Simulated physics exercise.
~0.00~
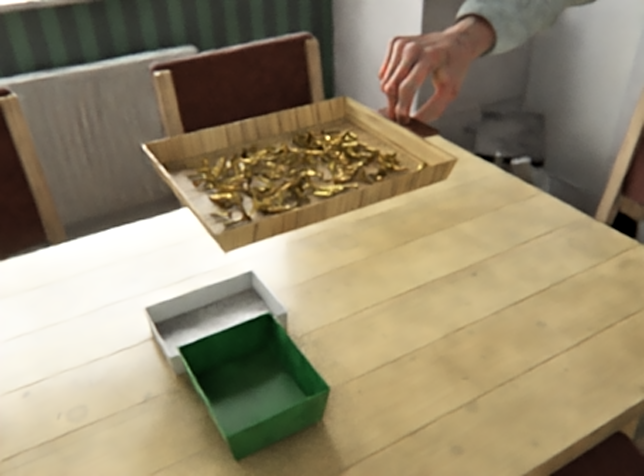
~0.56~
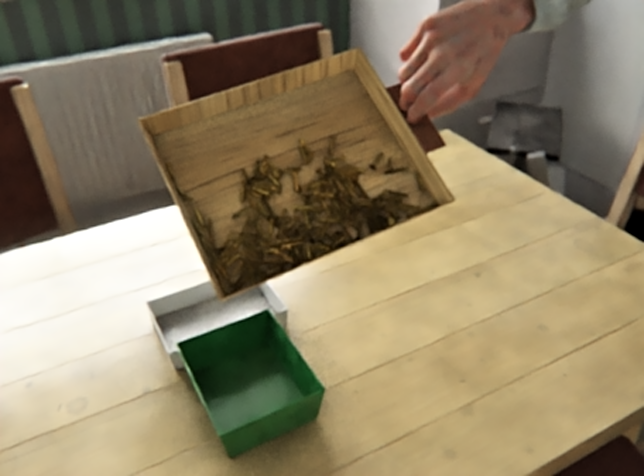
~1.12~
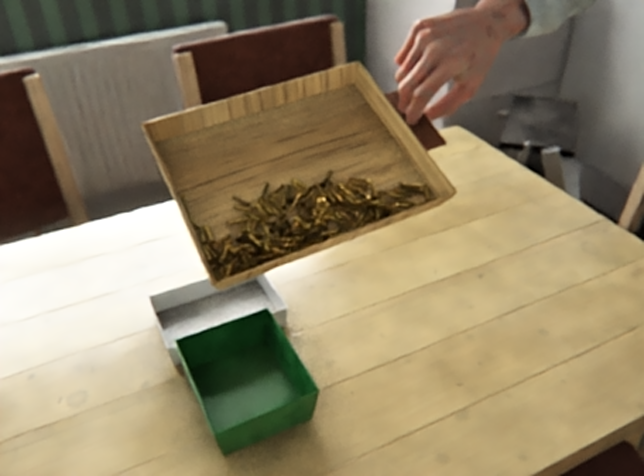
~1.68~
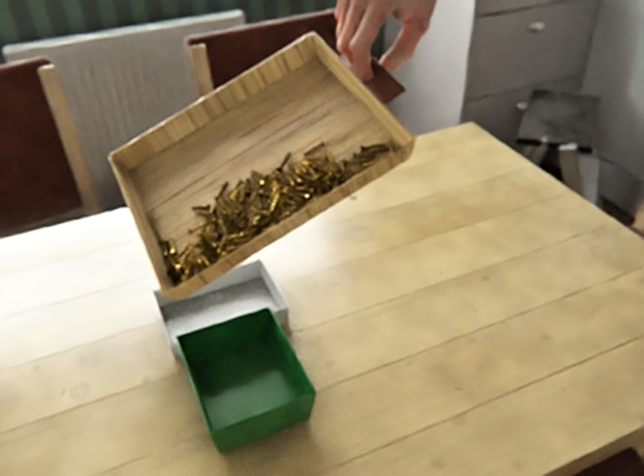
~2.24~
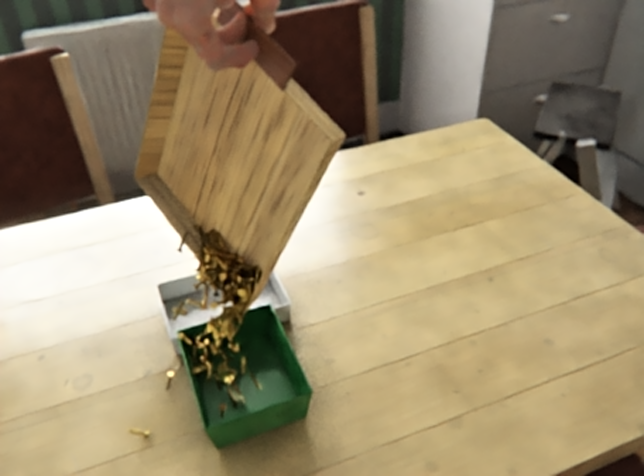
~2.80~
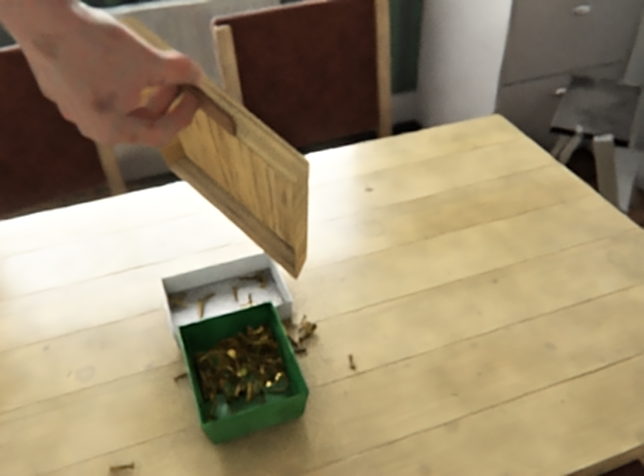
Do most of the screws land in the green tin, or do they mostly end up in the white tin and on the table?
Most of them land in the green tin. Only a small share ends up in the white tin, and another small share lies outside on the table.
